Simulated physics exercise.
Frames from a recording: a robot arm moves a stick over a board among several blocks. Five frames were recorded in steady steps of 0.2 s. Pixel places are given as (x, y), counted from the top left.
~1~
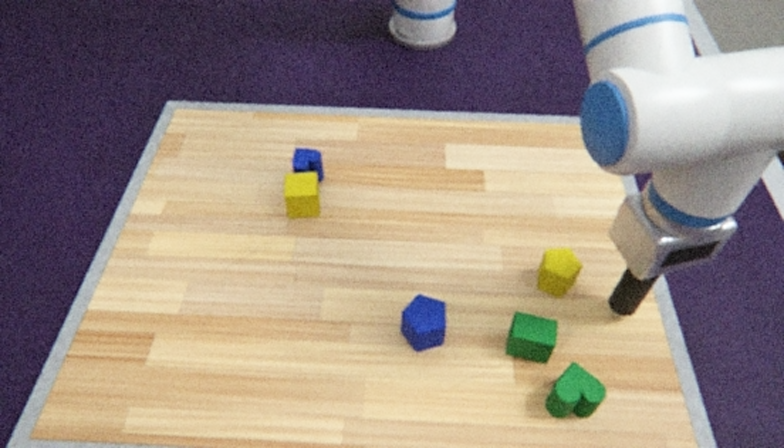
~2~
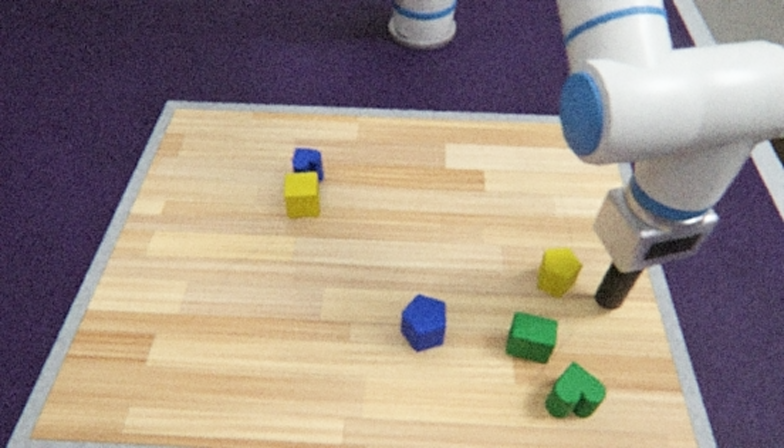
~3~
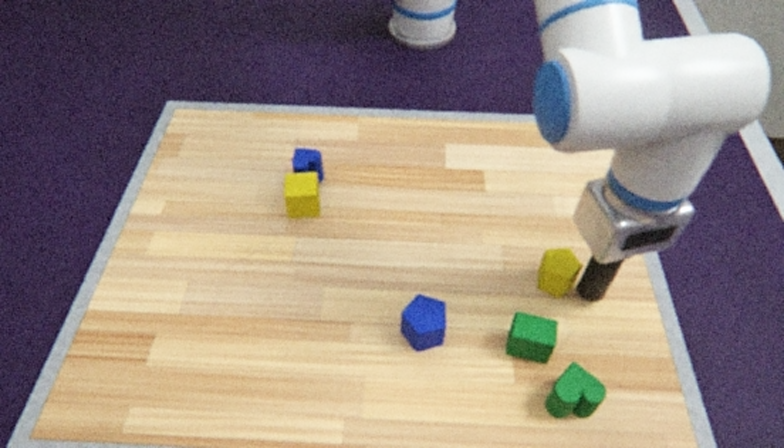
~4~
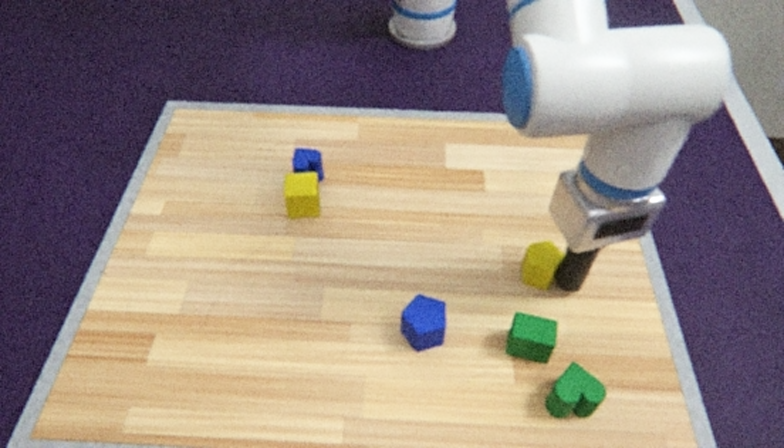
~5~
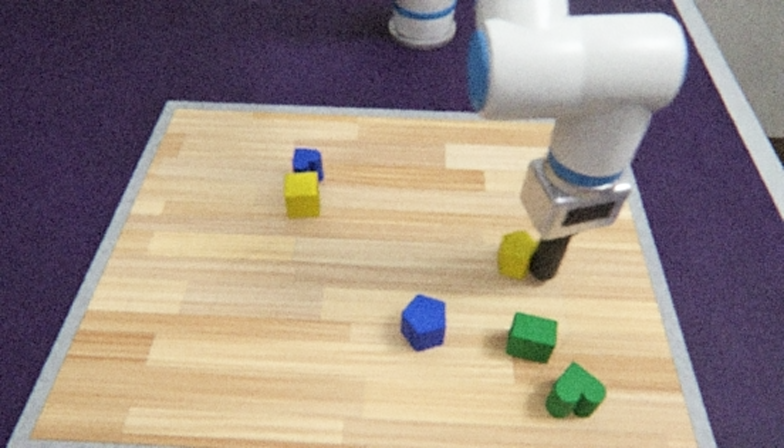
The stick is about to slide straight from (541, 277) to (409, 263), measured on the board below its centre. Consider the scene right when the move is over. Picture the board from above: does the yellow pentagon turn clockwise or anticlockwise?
Verdict: Clockwise.
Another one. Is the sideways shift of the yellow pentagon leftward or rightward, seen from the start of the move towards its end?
Goes right.
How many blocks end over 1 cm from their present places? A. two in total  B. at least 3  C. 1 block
C.
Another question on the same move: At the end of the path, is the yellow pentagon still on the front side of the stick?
No, I don't think so.
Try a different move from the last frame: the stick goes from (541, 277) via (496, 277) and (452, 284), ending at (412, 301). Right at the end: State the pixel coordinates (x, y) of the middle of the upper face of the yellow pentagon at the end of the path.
Just about (488, 232).
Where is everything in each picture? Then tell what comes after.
The first picture shows stick's lower end at (622, 305); blue pentagon at (426, 313); yellow pentagon at (562, 261).
The second picture shows stick at (609, 299); blocks still.
The third picture shows stick at (591, 291); blocks still.
The fourth picture shows stick at (569, 281); yellow pentagon at (546, 254).
The fifth picture shows stick at (543, 270); blue pentagon at (426, 313); yellow pentagon at (520, 244).
On the path given first. One third of the way, stick at (497, 266); yellow pentagon at (486, 230), turned 35° clockwise.
Two thirds of the way, stick at (452, 261); yellow pentagon at (480, 226), turned 55° clockwise.
At the end, stick at (410, 255); blue pentagon still; yellow pentagon at (480, 226), turned 55° clockwise.
